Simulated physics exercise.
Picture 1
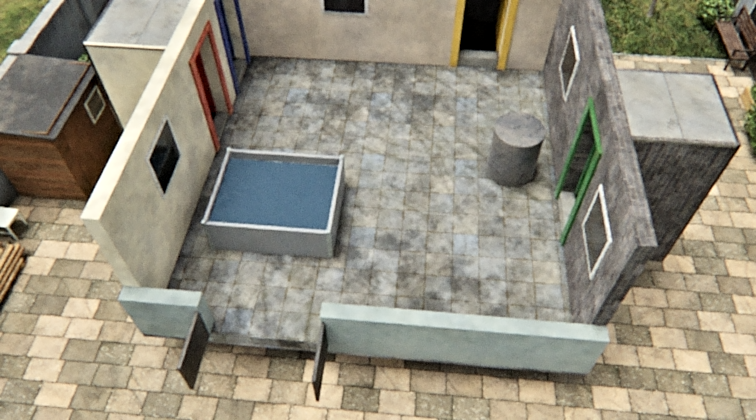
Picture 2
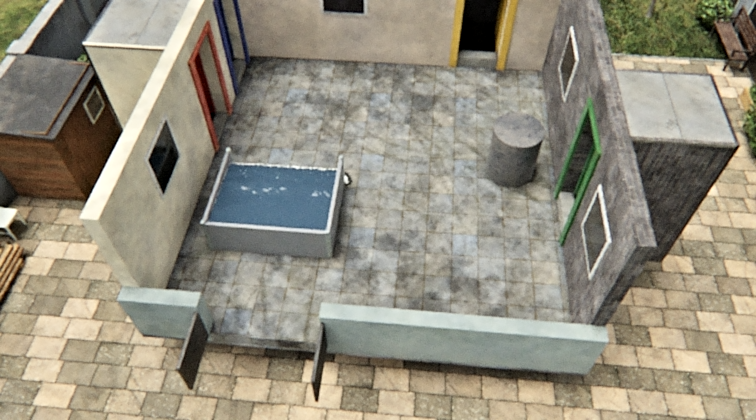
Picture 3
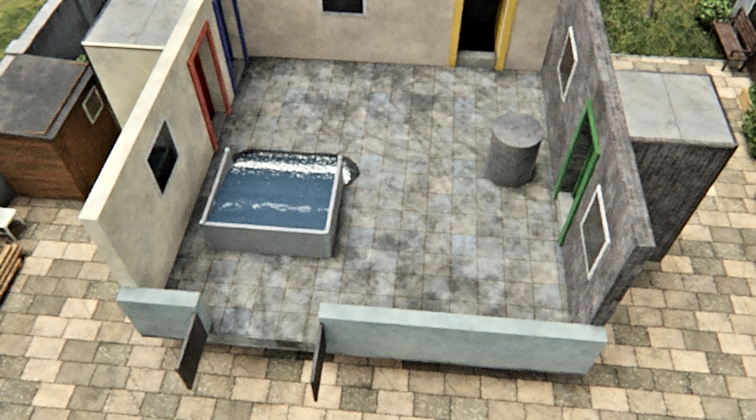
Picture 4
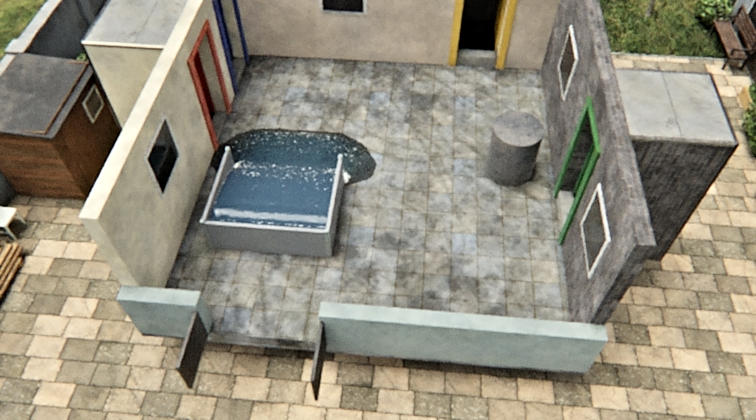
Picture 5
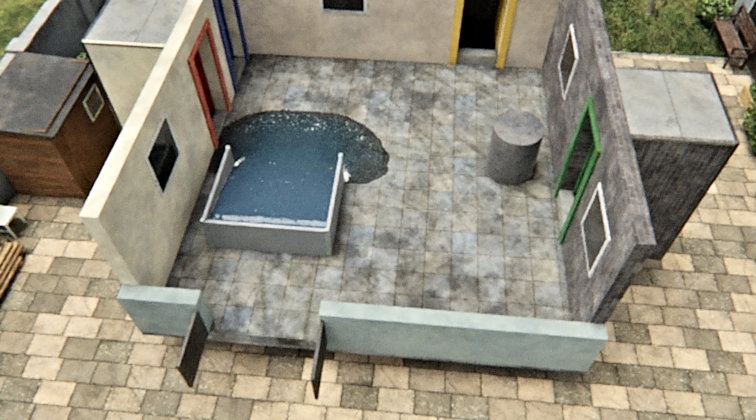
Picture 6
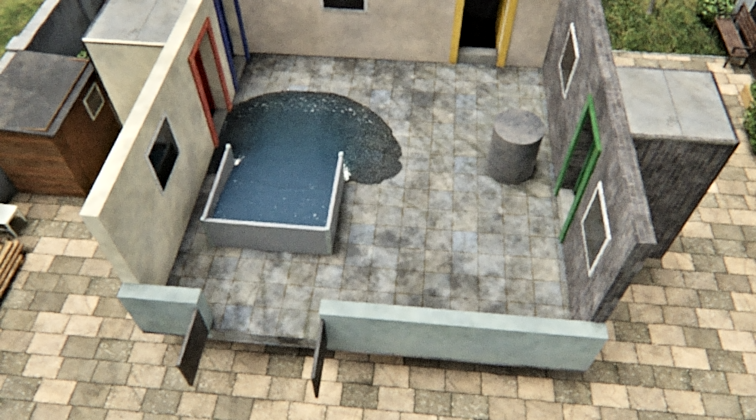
In a walled back court with coloured doorways, the far side of a rectangular tank gives way and water pours out onto the grey paved floor, spreading in a dark, rounded pool toward the back and right.
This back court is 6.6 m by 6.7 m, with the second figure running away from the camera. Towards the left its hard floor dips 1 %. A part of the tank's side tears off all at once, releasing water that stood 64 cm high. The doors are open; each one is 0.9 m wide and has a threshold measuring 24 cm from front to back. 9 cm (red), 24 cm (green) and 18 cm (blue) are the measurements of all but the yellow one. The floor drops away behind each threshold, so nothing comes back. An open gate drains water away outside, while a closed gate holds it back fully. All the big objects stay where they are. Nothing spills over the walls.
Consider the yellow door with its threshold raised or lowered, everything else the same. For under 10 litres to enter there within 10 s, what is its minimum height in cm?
Its minimum height would be about 6.5 cm.
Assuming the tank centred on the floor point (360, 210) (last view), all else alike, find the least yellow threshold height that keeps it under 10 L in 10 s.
Some 13.0 cm.
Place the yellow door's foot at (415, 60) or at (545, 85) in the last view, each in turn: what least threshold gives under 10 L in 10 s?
In turn: Roughly 12.0 cm, roughly 12.5 cm.
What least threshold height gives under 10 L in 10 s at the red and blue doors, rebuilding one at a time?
You'd want some 13.0 cm at red and some 29 cm at blue.
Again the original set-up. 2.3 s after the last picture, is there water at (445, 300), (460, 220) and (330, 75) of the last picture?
First bone-dry, second bone-dry, third wet through.
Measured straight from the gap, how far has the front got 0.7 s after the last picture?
4.0 m.
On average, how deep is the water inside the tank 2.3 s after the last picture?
Near 11 cm, averaged.
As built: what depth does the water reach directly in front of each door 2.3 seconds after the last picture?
In cm: Yellow 10, red 11, green 0, blue 28.
Then, 0.7 s after the last picture water covers 35 % of the floor, deepest (31 cm) near (313, 56); it has not reached the yellow door.
Then, 2.3 s after the last picture water covers 40 % of the floor, deepest (28 cm) near (239, 84); 10 cm at the yellow door, 0 litres in over its 26 cm threshold.
Then, 9.3 s after the last picture water covers 95 % of the floor, deepest (8 cm) near (473, 337); 6 cm at the yellow door, 0 litres in over its 26 cm threshold.
At the yellow door as built, the water peaked near 10 cm, 2.3 s after the last picture.
With a threshold of 5.5 cm, 19 litres would have come in within the 10 s; with 7.5 cm, 4 litres. So under 10 litres takes about 6.5 cm.
